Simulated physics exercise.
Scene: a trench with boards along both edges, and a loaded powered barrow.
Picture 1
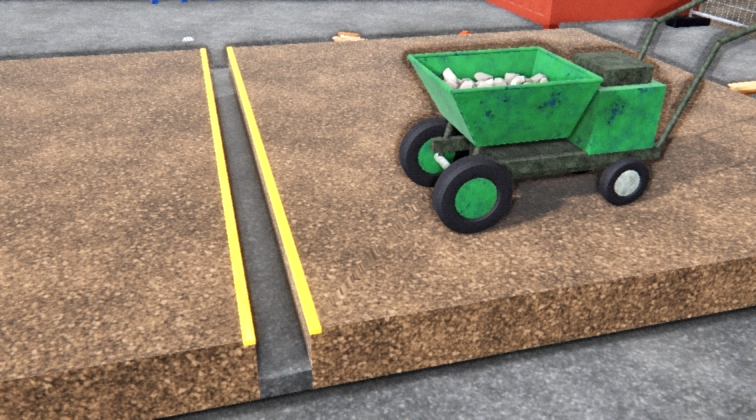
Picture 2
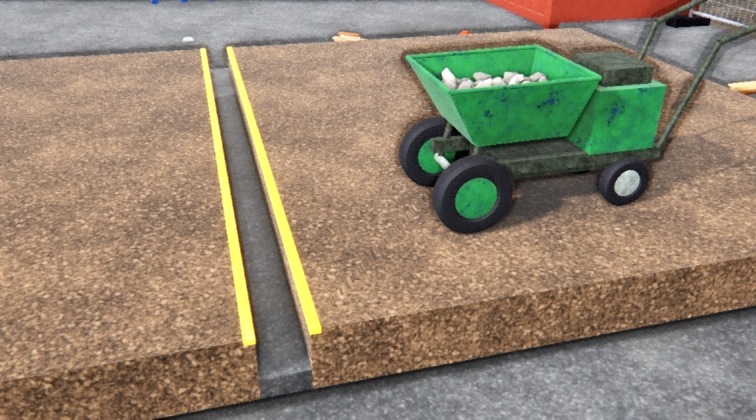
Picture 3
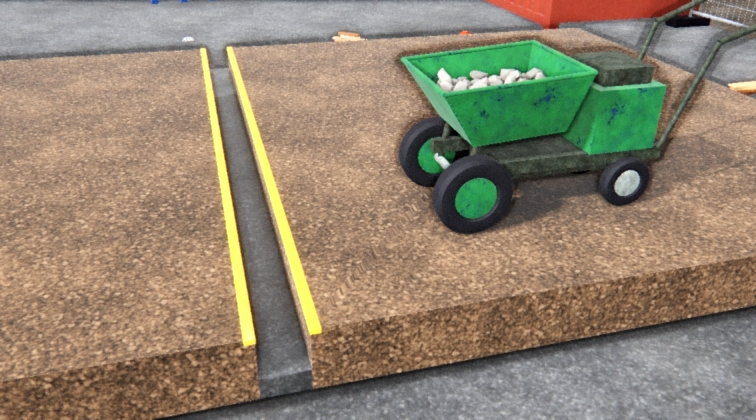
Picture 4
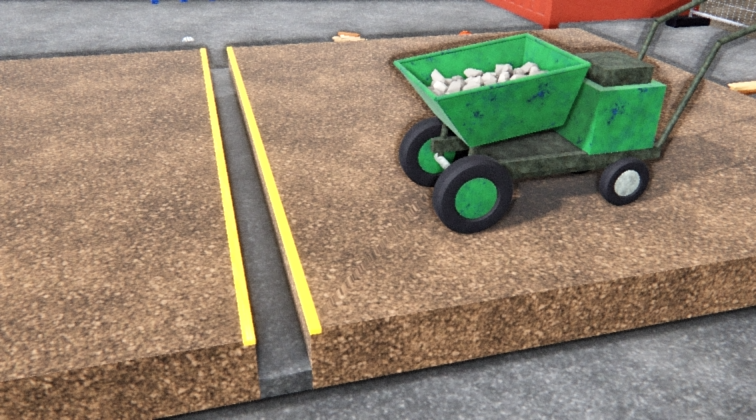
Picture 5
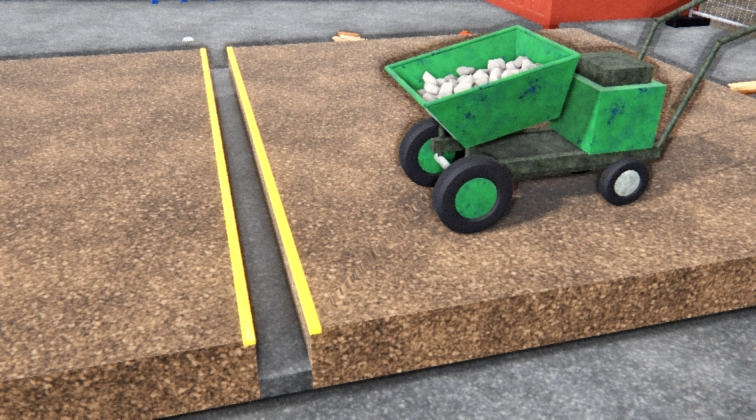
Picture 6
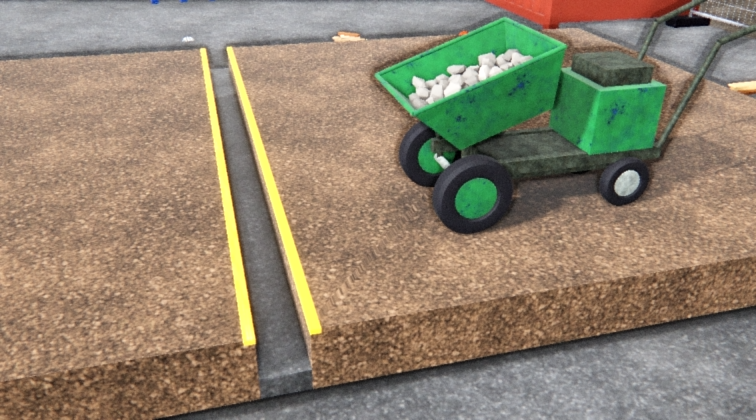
A green barrow's skip, loaded with broken stones, gradually tilts left while its wheels stay still.
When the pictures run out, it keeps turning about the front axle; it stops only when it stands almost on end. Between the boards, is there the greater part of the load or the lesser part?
The portion in the trench is the lesser one.
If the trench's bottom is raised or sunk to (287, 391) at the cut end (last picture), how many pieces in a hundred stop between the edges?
Estimate: Approx. 20 in a hundred.
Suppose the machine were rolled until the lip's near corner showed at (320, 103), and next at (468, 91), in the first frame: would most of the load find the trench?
So the first stop would give short of the halfway mark, while the second would give short of the halfway mark.
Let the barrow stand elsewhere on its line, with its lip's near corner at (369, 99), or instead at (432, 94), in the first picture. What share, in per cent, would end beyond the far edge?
You'd get around 20 in a hundred, then 0 in a hundred.
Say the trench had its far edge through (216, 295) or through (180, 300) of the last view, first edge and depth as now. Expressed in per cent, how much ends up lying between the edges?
Well, it'd be something like 20 per cent the first time and 20 per cent the second.
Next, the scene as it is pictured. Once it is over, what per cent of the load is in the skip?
Estimate: Some 15 %.
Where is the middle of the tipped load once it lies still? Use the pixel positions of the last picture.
Last view, resting centre - approx. (313, 216).
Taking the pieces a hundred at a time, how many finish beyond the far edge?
Roughly 0 percent of the pieces, I think.
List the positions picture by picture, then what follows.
Lip of the skip at (453, 92), level; top of the load at (487, 87), broken stones; first edge of the trench at (301, 283); far edge at (242, 291), the trench under half as wide as the skip, and about as deep as wide, in the first picture.
Lip of the skip at (451, 93), level; top of the load at (497, 86), in the second picture.
Lip of the skip at (445, 95), tipped barely; top of the load at (509, 86), in the third picture.
Lip of the skip at (437, 99), tipped a little; top of the load at (515, 88), in the fourth picture.
Lip of the skip at (426, 105), tipped a little; top of the load at (518, 77), in the fifth picture.
Lip of the skip at (414, 114), tipped clearly; top of the load at (508, 72); first edge of the trench at (301, 283); far edge at (242, 291), in the sixth picture.
Soon, skip tipped steeply; all in the skip.
A while on, skip tipped right over; nearly all in the skip; a small part short of the trench.
Towards the end, skip tipped right over; about a quarter in the skip; about half short of the trench; about a quarter in or heaped over the trench.
Finally, skip tipped right over; about a quarter in the skip; about two thirds short of the trench; about a quarter in or heaped over the trench; none beyond it.
